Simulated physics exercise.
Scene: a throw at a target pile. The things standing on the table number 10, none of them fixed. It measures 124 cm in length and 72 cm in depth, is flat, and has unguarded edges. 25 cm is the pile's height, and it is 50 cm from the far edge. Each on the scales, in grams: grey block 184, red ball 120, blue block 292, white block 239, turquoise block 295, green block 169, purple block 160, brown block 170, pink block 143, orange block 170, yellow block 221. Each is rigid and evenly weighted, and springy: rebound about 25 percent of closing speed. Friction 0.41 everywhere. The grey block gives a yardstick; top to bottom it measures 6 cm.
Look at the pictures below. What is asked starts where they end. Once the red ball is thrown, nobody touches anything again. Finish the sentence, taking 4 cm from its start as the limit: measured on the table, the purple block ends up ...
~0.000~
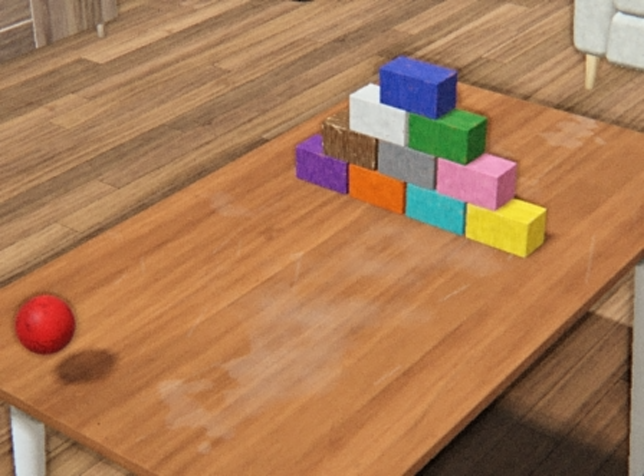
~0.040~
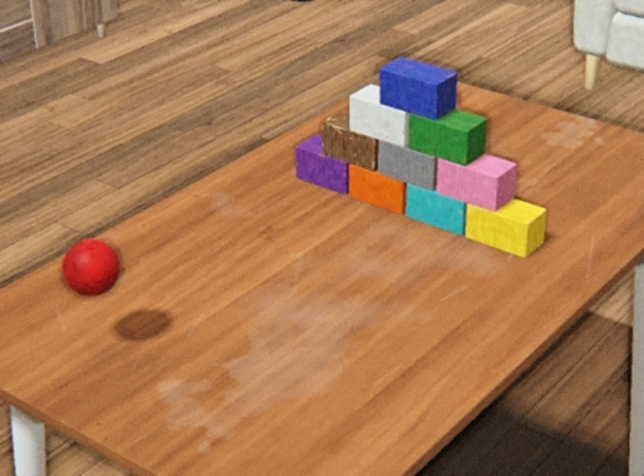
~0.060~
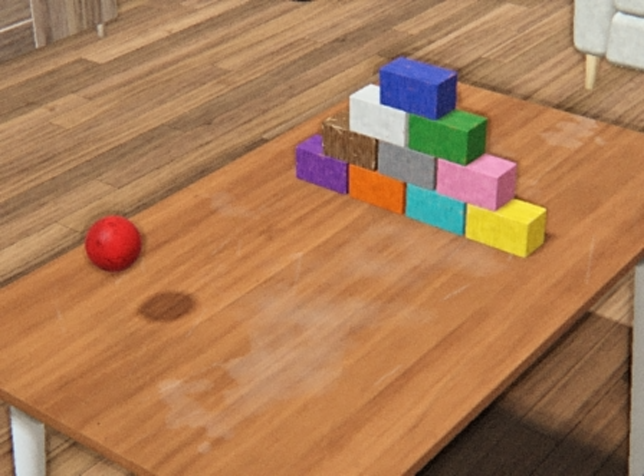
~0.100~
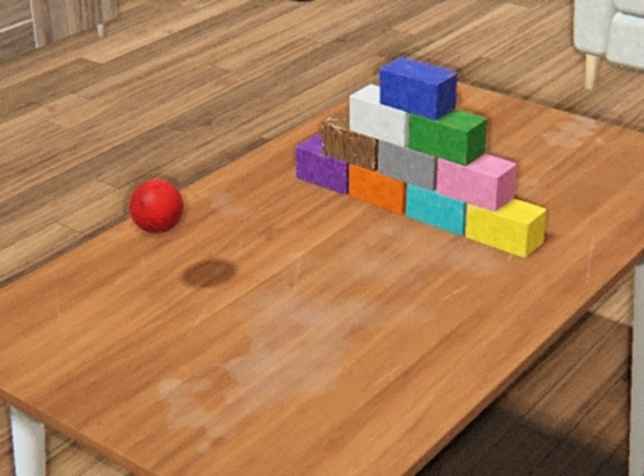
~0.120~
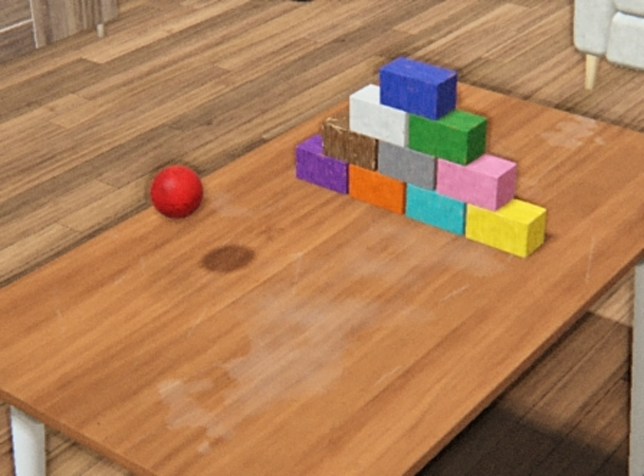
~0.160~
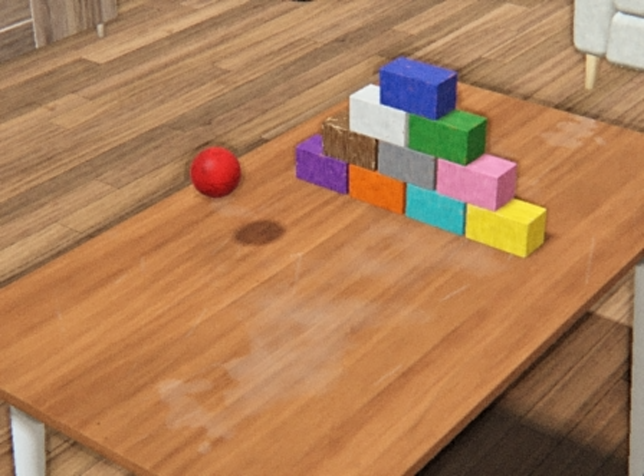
The purple block ends up away from its start.
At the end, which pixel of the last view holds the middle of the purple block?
Roughly at pixel (358, 149).
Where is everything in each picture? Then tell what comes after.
The first picture shows gap 63 cm; red ball (46, 326); purple block (331, 164).
The second picture shows gap 53 cm; red ball (91, 268); white block (387, 115).
The third picture shows gap 48 cm; red ball (114, 244); green block (447, 134).
The fourth picture shows gap 38 cm; red ball (157, 207); pink block (476, 179).
The fifth picture shows gap 33 cm; red ball (177, 193); yellow block (506, 223).
The sixth picture shows gap 24 cm; red ball (216, 173); purple block (331, 164).
After 0.26 s, red ball near (297, 167).
After 0.36 s, red ball near (296, 160); purple block slid 7 cm near (355, 151).
At rest (1.0 s), not toppled but over 4 cm from the start, purple block; the other 9 in place, give or take 4 cm. Seen from the same camera at the end, purple block near (358, 149).
